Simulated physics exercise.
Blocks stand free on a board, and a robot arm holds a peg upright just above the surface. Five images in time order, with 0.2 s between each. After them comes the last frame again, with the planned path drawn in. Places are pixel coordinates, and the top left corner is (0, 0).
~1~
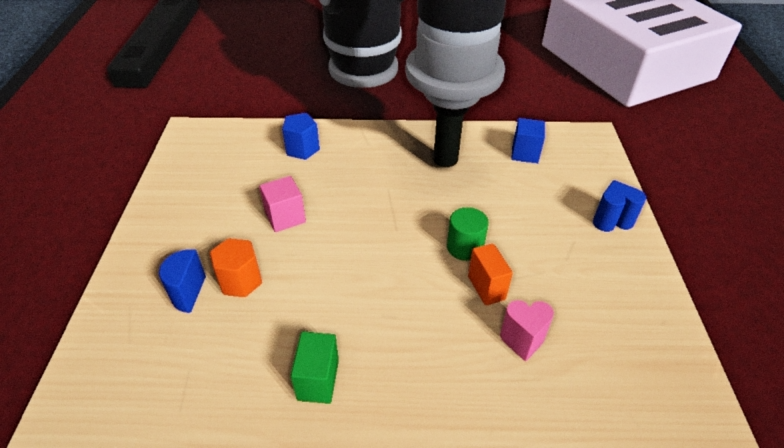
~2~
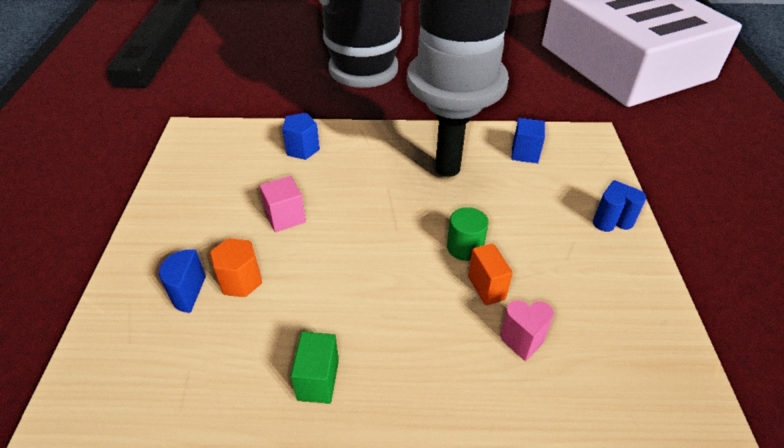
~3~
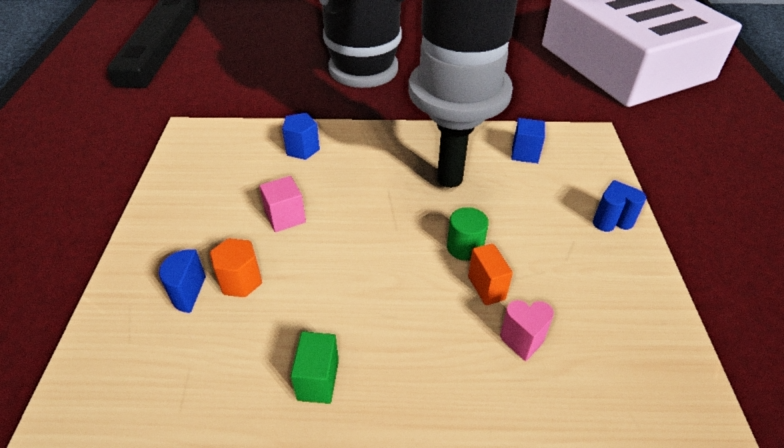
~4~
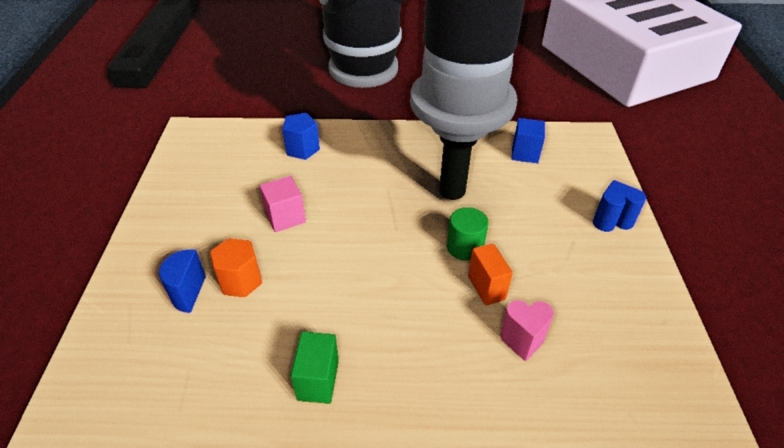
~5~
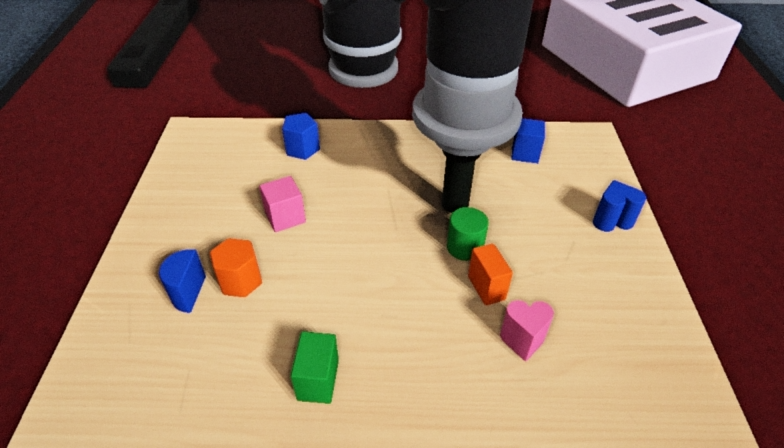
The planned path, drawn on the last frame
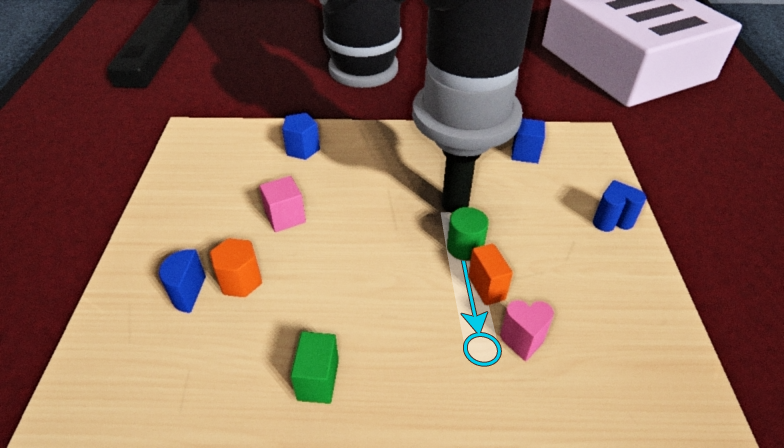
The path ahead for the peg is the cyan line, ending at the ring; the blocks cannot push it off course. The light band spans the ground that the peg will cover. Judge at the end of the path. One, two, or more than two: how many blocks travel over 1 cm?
Answer: Three or more.
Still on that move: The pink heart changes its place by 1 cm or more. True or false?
That claim is true.
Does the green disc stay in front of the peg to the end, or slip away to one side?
The block stays ahead.
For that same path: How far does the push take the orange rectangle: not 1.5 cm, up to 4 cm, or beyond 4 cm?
It's set to move over 4 cm.
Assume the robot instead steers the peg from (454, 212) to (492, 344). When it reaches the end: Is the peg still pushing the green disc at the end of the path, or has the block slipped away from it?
The peg still has it in front.
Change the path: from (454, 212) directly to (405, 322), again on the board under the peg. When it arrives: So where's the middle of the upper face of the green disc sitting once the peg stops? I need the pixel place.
It will end up at (474, 234).
The line goes in a line from (454, 212) to (482, 349).
On the path given first. One third of the way, peg at (463, 245); green disc at (480, 250); orange rectangle at (505, 280).
Two thirds of the way, peg at (472, 290); green disc at (496, 299); orange rectangle at (530, 329), turned 20° anticlockwise; pink heart at (569, 351), turned 50° anticlockwise.
At the end, peg at (484, 342); green disc at (516, 354); orange rectangle at (565, 374), turned 55° anticlockwise; pink heart at (610, 376), turned 85° anticlockwise.
